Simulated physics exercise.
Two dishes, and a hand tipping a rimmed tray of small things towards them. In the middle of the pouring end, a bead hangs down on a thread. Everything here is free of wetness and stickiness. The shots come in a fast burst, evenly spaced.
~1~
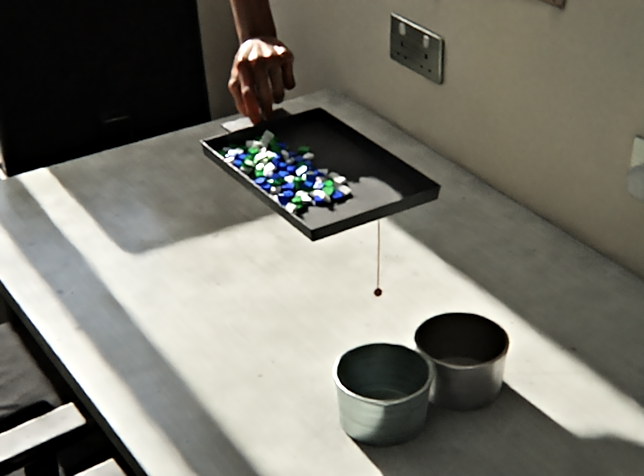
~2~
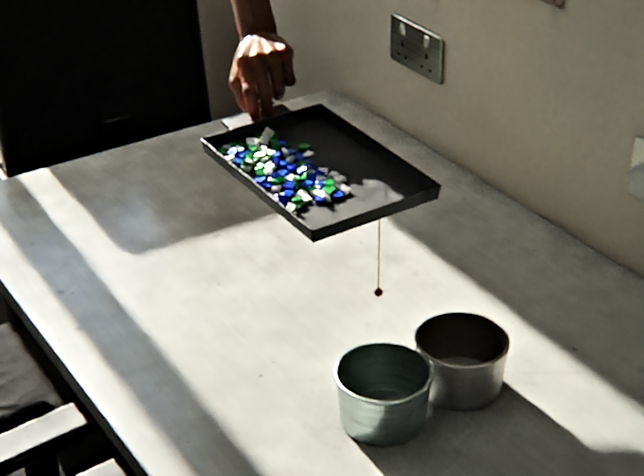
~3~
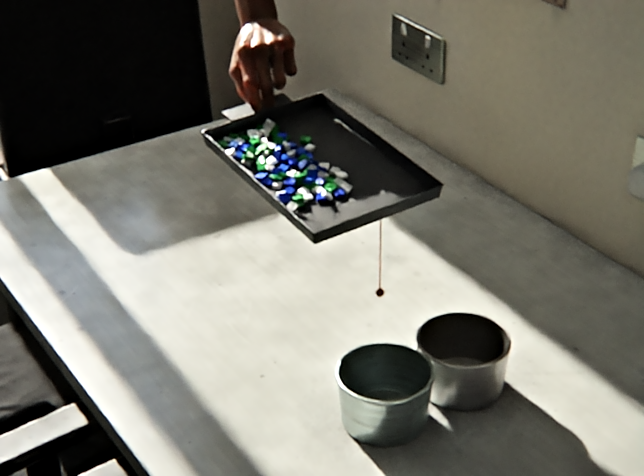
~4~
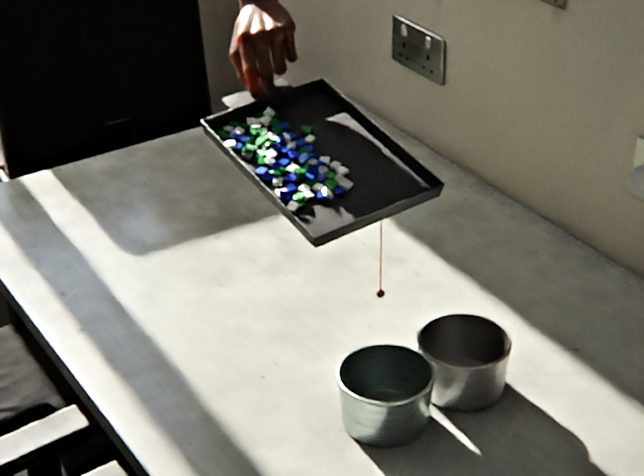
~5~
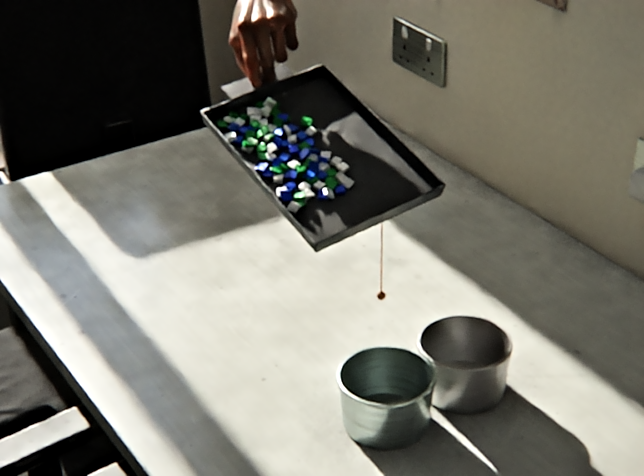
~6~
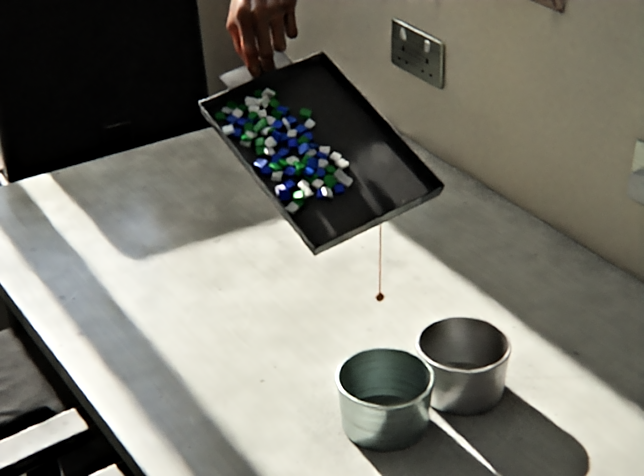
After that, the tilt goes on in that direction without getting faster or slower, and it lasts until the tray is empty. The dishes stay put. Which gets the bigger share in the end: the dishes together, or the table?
Most of the load will miss the dishes.
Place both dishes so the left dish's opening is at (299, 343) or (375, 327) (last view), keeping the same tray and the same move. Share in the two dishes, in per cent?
Around 80 and around 40 per cent, in that order.
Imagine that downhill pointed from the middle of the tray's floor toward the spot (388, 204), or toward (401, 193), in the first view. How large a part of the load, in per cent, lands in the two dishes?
Well, 10 percent for one and then 0 percent for the other.
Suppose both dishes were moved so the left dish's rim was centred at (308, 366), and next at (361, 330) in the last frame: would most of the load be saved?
Result, first setup: A majority share; second setup: A majority share.
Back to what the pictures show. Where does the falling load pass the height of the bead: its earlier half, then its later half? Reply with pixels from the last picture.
I'd say around (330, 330) at first, then around (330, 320).
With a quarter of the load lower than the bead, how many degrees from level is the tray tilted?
85°, roughly.
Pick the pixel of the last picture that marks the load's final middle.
Roughly at (328, 384), give or take.
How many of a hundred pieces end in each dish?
Count per hundred - left dish ~ 0, right dish ~ 0.
Soon, tray tipped steeply; nearly all on the tray; a stray few in the air.
A while on, tray tipped past a quarter turn; about half on the tray; a stray few in the left dish; about half outside both; a small part in the air.
Towards the end, tray tipped past a quarter turn; a stray few in the left dish; nearly all outside both.
Finally, tray tipped past a quarter turn; a stray few in the left dish; none in the right dish; nearly all outside both.
